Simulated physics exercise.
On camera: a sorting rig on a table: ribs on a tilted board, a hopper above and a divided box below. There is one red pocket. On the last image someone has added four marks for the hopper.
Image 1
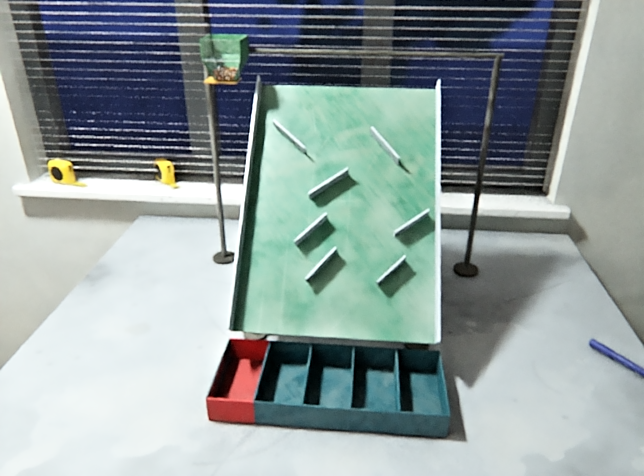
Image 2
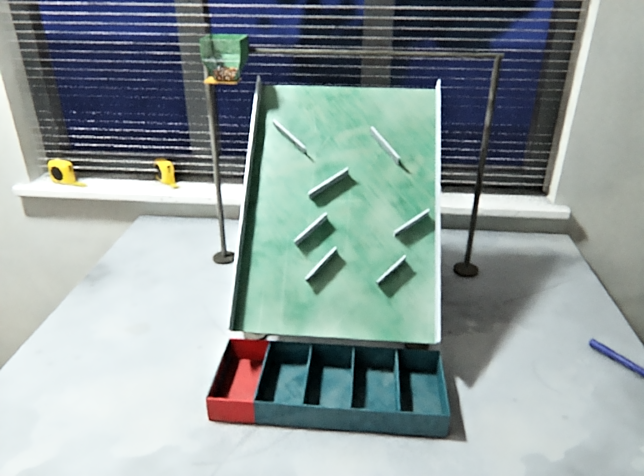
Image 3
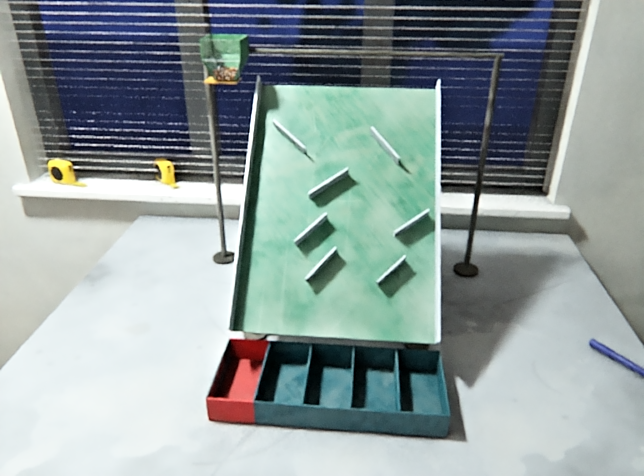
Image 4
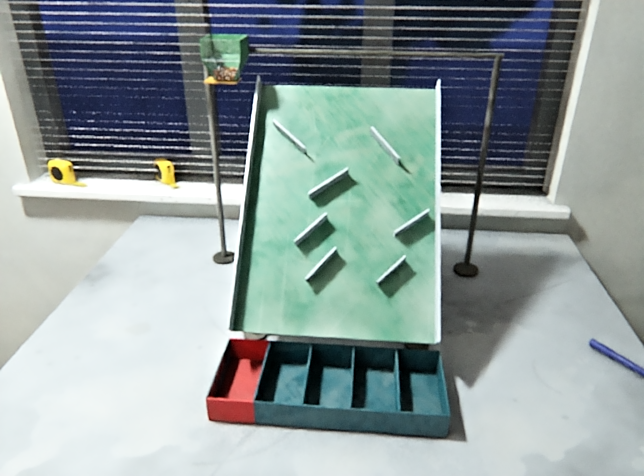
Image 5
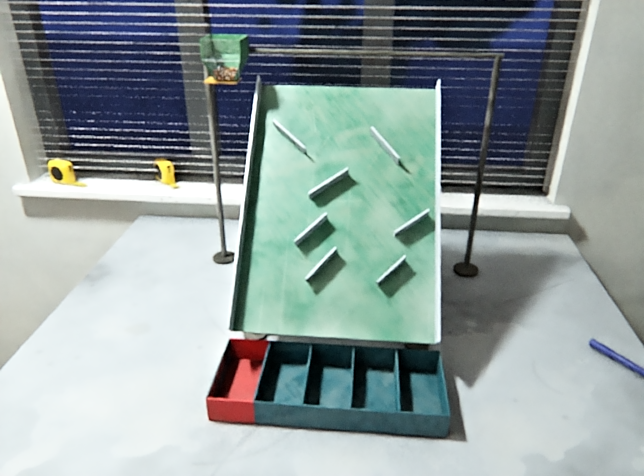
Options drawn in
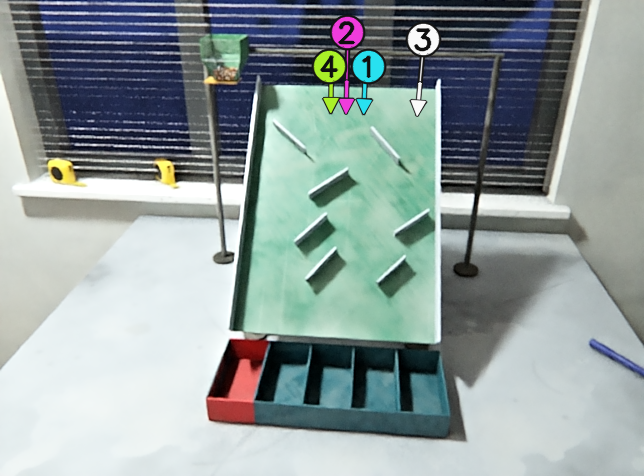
On a pale table before a window with dark blinds, a tilted green board with slanted ribs stands behind a divided box whose leftmost pocket is red. A small green hopper holding little balls sits above at the upper left. Nothing visibly moves from start to finish.
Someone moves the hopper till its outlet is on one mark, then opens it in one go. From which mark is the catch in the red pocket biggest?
It is 4.
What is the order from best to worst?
The order is 4, 2, 1, 3.
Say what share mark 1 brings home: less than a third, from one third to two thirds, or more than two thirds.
It is less than a third.
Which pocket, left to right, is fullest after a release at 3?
The third from the left.
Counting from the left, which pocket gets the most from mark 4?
It is the first one.
On the marked copy, mark 1 meets the board at (363, 108); mark 2 meets the board at (346, 108); mark 3 meets the board at (417, 110); mark 4 meets the board at (330, 107).
With 1, close to a quarter in the red pocket, close to two thirds in other pockets, a small share outside the box.
With 2, close to two thirds in the red pocket, close to a third in other pockets.
With 3, none at all in the red pocket, all but a few in other pockets, a small share outside the box.
With 4, the bulk in the red pocket, a small share in other pockets, a small share outside the box.
